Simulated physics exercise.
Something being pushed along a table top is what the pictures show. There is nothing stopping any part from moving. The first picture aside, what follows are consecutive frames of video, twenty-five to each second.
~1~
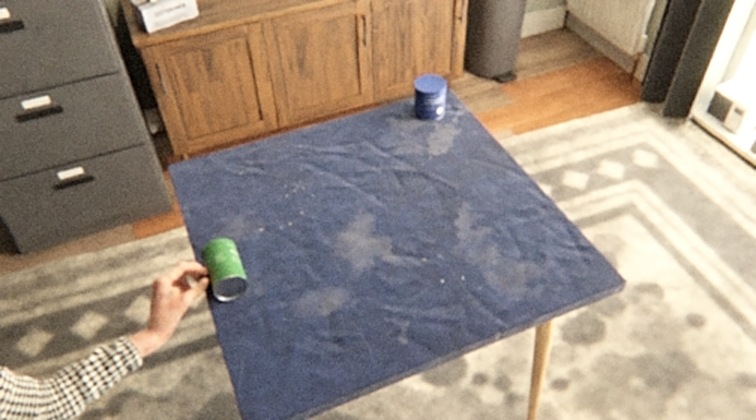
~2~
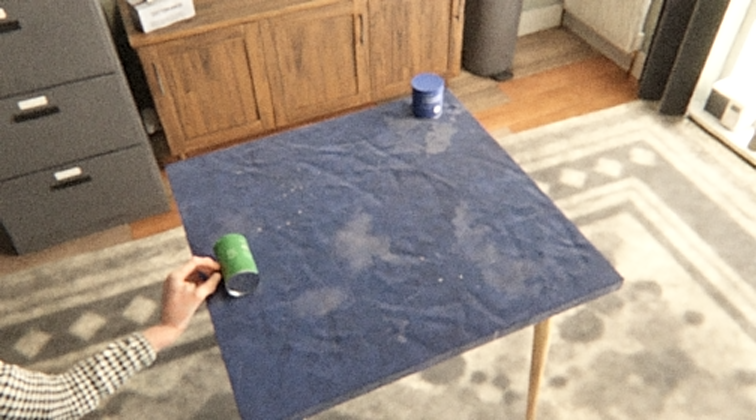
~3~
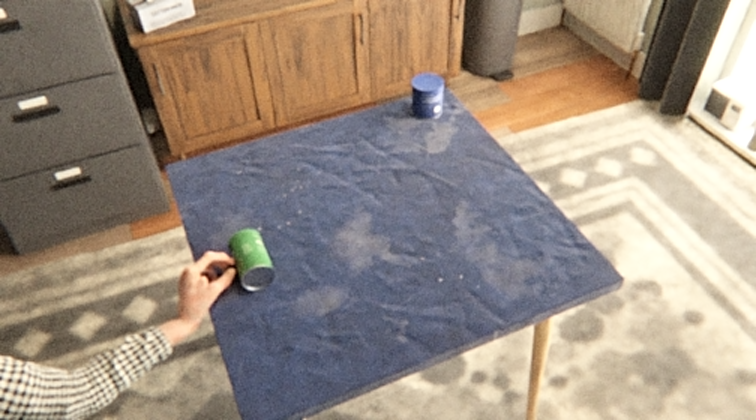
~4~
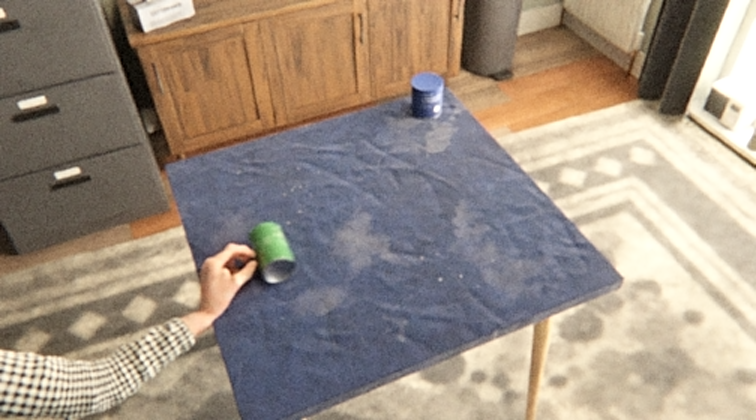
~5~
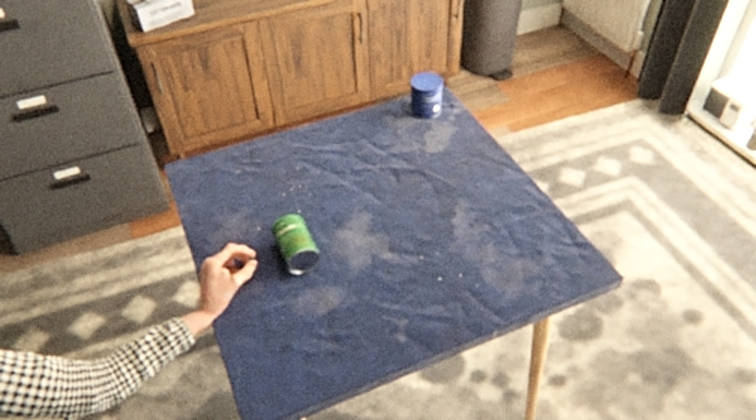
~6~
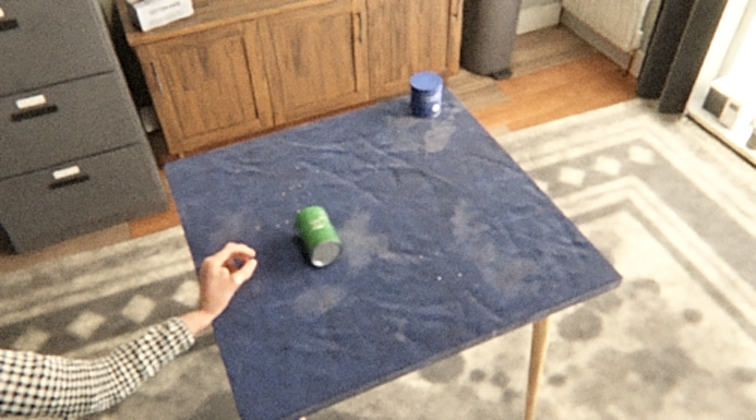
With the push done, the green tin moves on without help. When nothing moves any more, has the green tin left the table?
Yes - it makes it off the table.
Then, 0.20 s after the last picture, green tin rolled well along near (424, 201).
Then, 0.60 s after the last picture, green tin now off the table.
Then, 0.90 s after the last picture, things are still on the move.
Then, 1.20 s after the last picture, as before.
By the end, off the table, green tin.
